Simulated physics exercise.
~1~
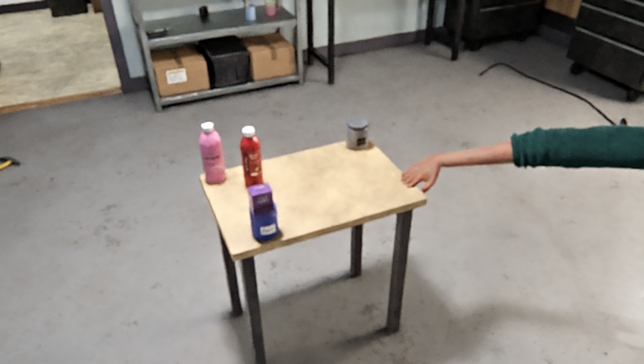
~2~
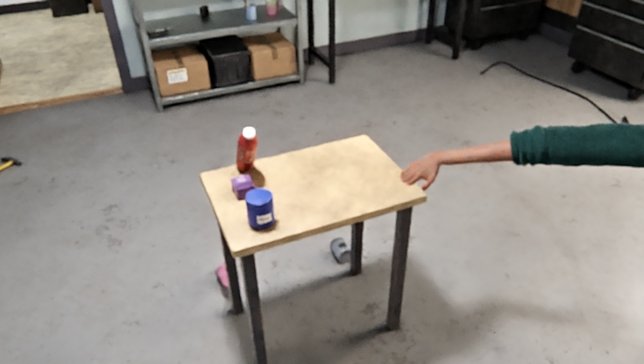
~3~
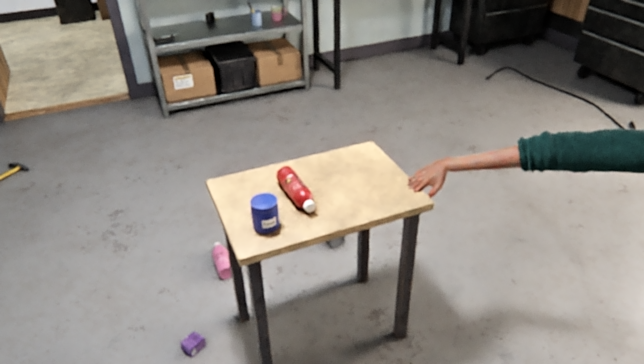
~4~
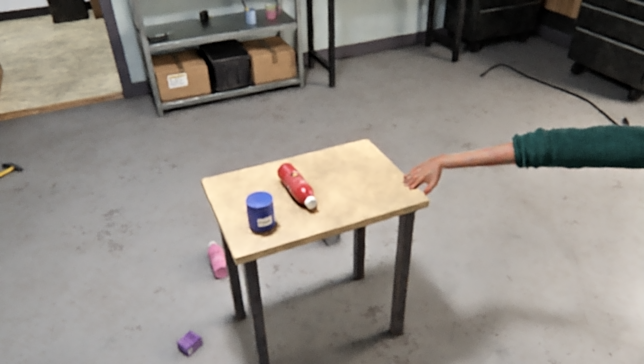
A hand held the corner of a small wooden table as the pink bottle and grey jar fell off and the red bottle leaned, then toppled onto the tabletop; the purple packet tipped and dropped too, leaving only the blue jar upright.
